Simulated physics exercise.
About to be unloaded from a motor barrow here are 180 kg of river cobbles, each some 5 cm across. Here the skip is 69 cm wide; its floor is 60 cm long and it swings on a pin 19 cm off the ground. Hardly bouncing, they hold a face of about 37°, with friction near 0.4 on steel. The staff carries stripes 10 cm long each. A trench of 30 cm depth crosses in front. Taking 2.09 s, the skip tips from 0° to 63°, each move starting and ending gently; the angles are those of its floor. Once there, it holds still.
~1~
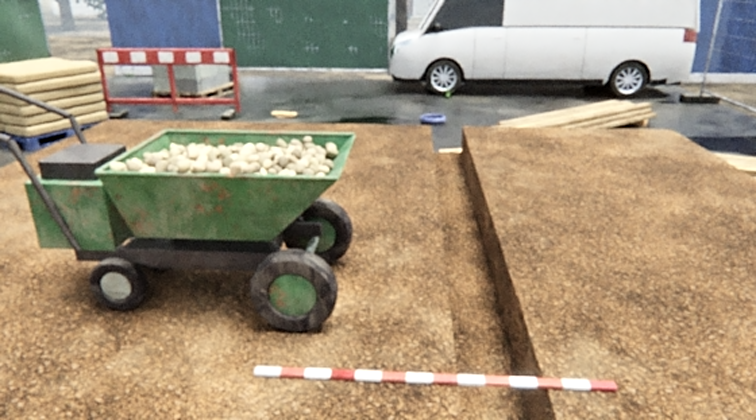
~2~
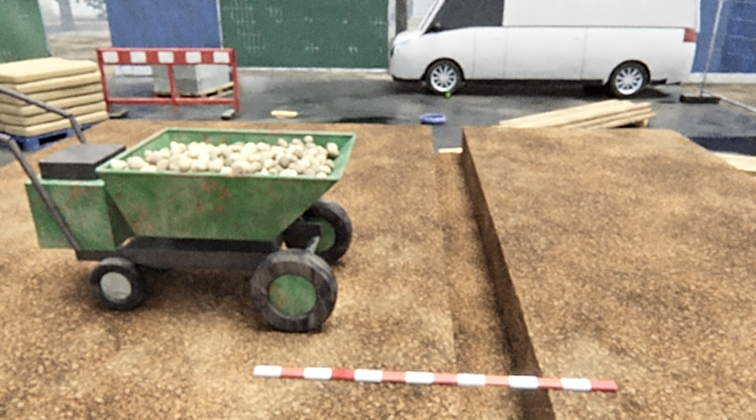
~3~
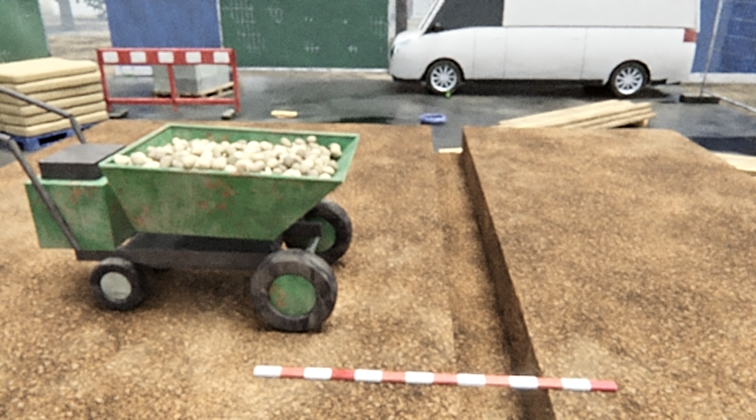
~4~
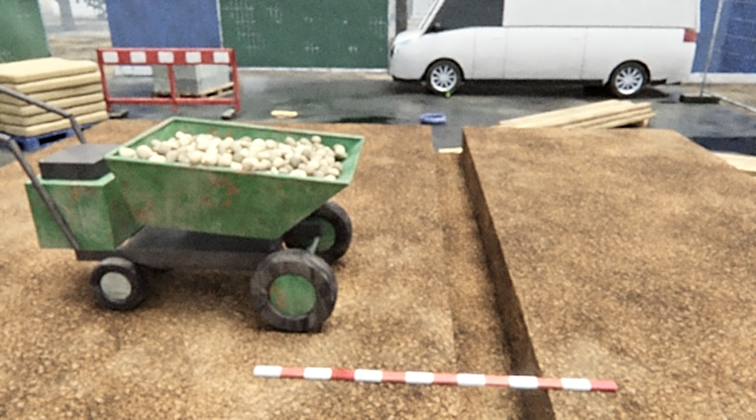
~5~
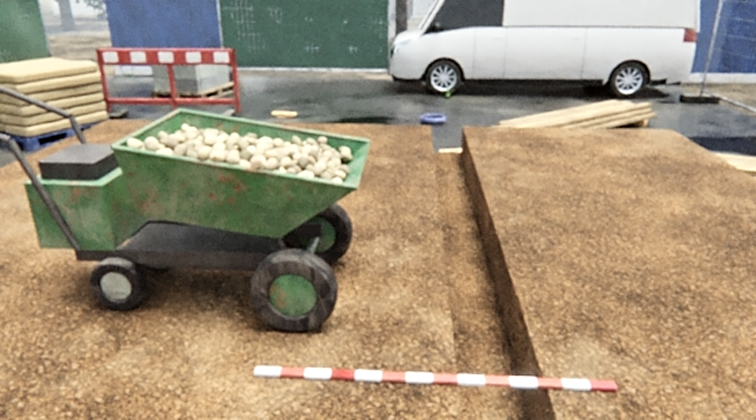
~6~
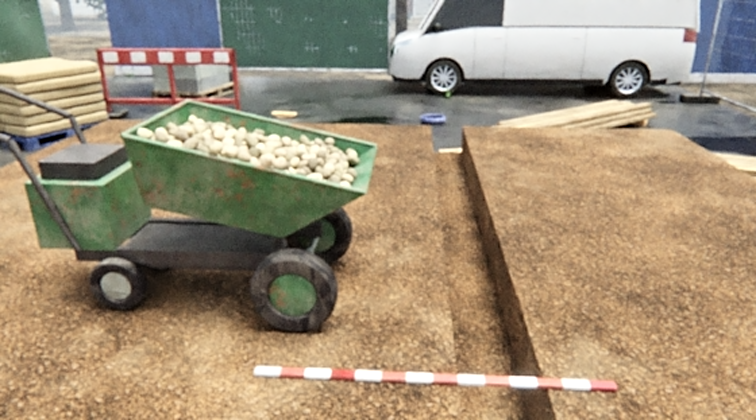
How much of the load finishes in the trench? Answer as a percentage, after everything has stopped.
Some 95 per cent of it.
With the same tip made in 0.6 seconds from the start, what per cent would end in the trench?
About 85%.
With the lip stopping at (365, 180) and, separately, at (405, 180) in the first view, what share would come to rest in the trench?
Roughly 95 in a hundred from the first, 60 in a hundred from the second.
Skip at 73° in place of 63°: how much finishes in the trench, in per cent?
The trench would hold about 95% of it.
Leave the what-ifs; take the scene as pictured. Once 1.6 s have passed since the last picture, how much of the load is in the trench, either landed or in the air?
Approx. 40 % of the load.
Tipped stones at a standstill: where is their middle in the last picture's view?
(478, 328).
Then, 1.0 s after the last picture the floor is at 53°, 99 % in the skip, 1 % short of the trench; the foremost stones are at (430, 236).
Then, 1.6 s after the last picture the floor is at 63°, 54 % in the skip, 7 % short of the trench, 39 % in the trench; the foremost stones are at (512, 337).
Then, 1.9 s after the last picture the floor is at 63°, 28 % in the skip, 7 % short of the trench, 65 % in the trench; the foremost stones are at (516, 322).
Then, 3.9 s after the last picture the floor is at 63°, 0 % in the skip, 5 % short of the trench, 95 % in the trench; the foremost stones are at (521, 331).
